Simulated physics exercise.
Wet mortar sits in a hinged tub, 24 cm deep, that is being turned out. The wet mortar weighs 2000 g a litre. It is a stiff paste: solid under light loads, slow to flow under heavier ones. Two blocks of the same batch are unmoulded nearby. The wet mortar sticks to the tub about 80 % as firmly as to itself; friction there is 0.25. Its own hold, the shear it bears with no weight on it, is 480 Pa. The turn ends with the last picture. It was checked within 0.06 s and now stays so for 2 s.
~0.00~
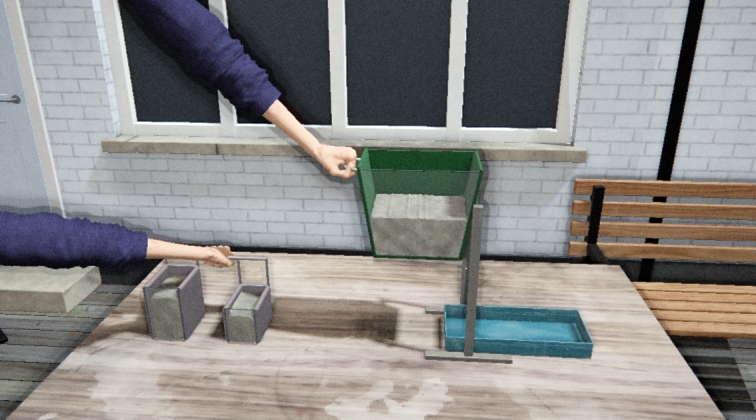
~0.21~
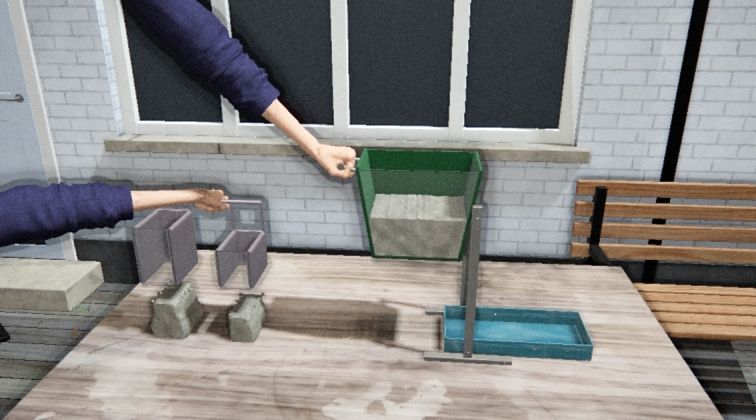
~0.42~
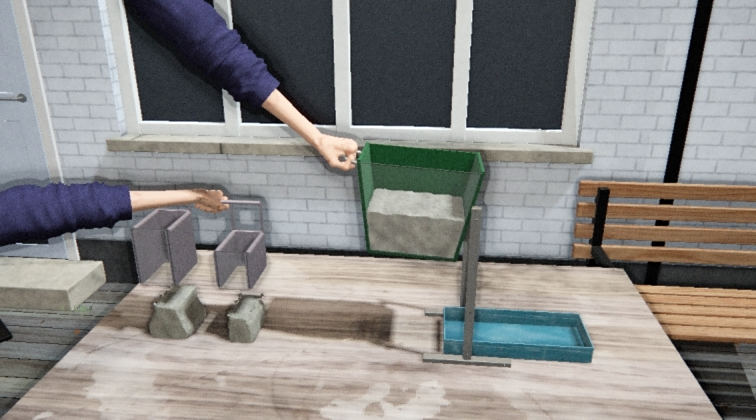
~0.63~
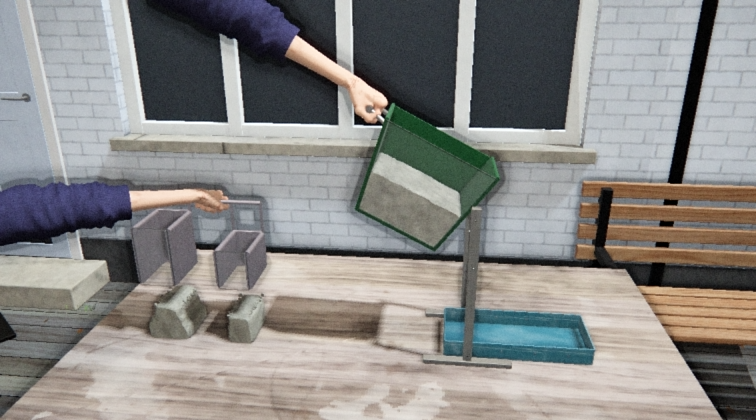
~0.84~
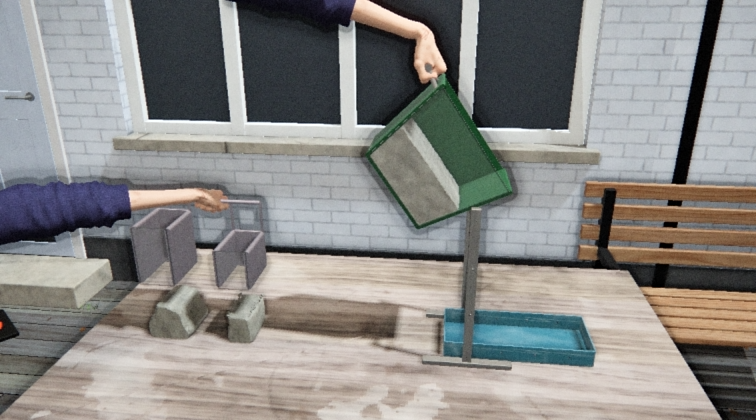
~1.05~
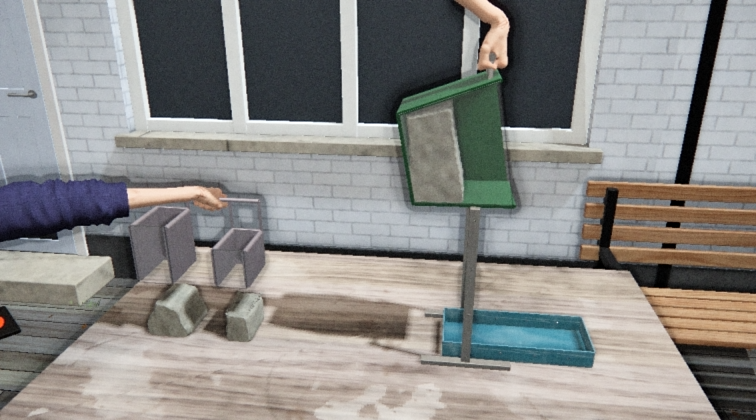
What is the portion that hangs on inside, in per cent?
The portion that hangs on inside is near 98 %.
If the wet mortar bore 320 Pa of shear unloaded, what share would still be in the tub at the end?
In that case some 80 per cent.
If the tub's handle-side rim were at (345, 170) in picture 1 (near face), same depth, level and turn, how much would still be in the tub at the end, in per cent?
Then about 80 %.
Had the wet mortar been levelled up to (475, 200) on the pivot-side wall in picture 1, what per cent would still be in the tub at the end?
In that case some 65 per cent.
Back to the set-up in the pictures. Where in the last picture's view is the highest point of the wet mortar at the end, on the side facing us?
At about (469, 157).
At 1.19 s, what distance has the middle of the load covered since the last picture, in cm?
About 5 cm.
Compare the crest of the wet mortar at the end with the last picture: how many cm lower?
Roughly 11 cm.
After 1.19 s, the tub is at 80 degrees and holds 100 %.
After 1.36 s, the tub is at 80 degrees and holds 100 %.
After 1.53 s, the tub is at 80 degrees and holds 98 %.
After 1.70 s, the tub is at 80 degrees and holds 98 %.
After 3.05 s, at the end, the tub is at 80 degrees and holds 98 %.
